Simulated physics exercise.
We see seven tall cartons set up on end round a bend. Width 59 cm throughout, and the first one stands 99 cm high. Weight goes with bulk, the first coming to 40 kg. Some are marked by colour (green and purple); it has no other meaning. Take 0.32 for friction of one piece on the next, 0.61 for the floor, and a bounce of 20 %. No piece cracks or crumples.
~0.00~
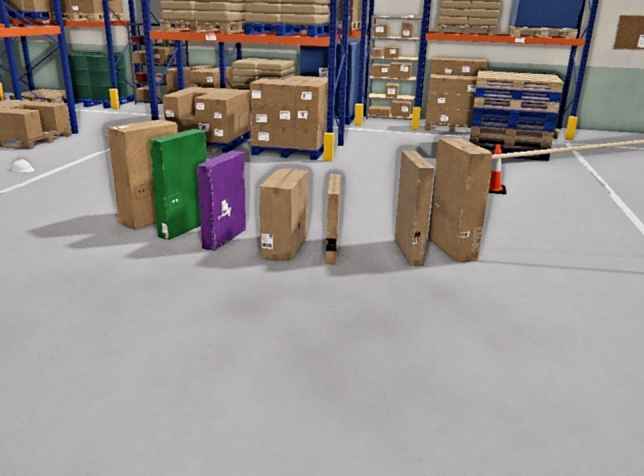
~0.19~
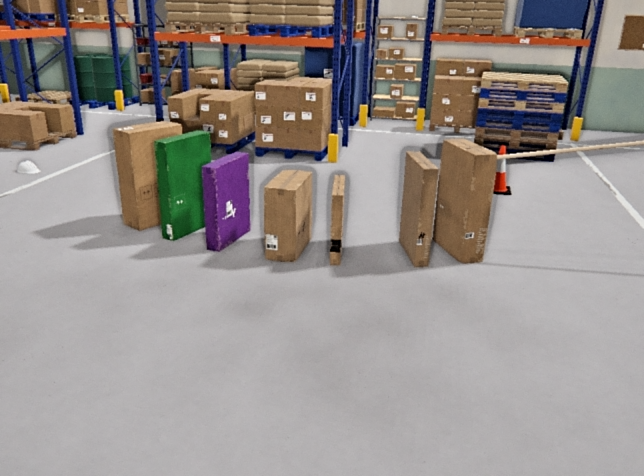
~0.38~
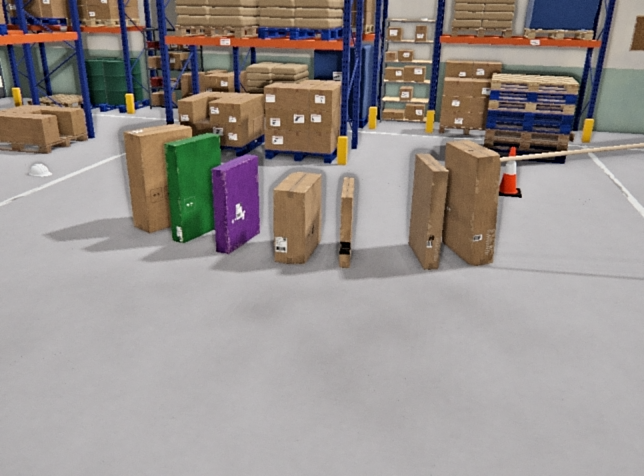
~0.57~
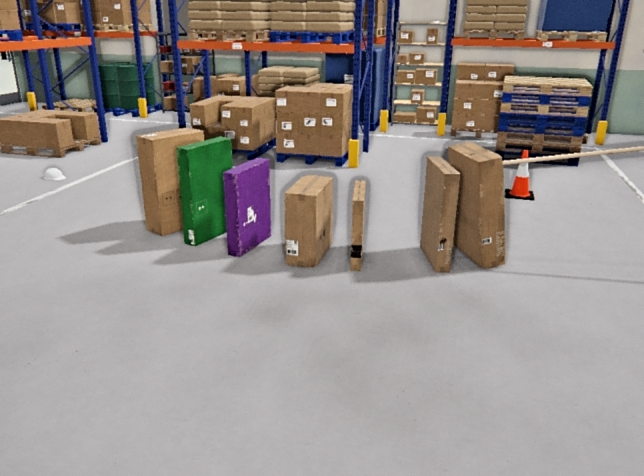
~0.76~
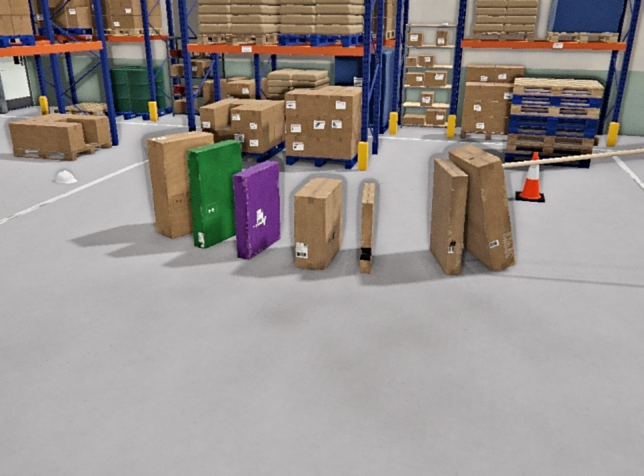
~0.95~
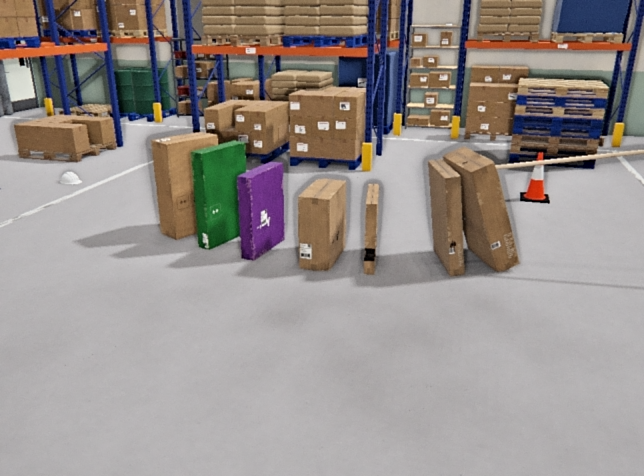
The video shows seven upright cartons, one green and one purple, standing in a curved row in a warehouse as a pole from the right pushes the rightmost carton, which leans left against its neighbour, tilting it slightly.
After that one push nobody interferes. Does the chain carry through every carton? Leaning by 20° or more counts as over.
All go over.
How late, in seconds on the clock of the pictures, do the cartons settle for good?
Around 3.0 s.
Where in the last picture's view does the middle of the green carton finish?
Around (186, 205).
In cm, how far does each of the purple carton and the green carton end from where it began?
Purple 40, green 50.
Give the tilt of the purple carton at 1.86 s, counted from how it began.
About 15°.
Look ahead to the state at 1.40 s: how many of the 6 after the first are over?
At that moment 1.
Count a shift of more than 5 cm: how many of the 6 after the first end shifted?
Shifted: 6.
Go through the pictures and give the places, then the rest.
In the first picture (each place is the centre of the face we see best; the camera pans a little), pole end 10 cm from the first carton; purple carton (230, 201); green carton (187, 185); the others all in place.
The second picture shows pole end 25 mm from the first carton; purple carton (234, 202).
The third picture shows pole end pushing; purple carton (244, 204); the others all in place.
The fourth picture shows pole end pushing; purple carton (255, 207); the others all in place.
The fifth picture shows pole end pushing; purple carton (265, 210); the others all in place.
The sixth picture shows pole end stopped; purple carton (269, 211); green carton (227, 196); steepest lean 8°, the carton at (439, 217); one has shifted.
By 1.40 s, 1 of the 6 other cartons over.
By 1.86 s, 3 of the 6 other cartons over; purple carton tilted 17°.
By 2.82 s, 6 of the 6 other cartons over; purple carton tilted 63°; green carton tilted 54°.
When it is over (3.4 s), 6 of the 6 other cartons over; purple carton tilted 67°; green carton tilted 64°. Not one is left standing. In pixels of the last frame, middles, purple carton near (224, 224), green carton near (186, 204).
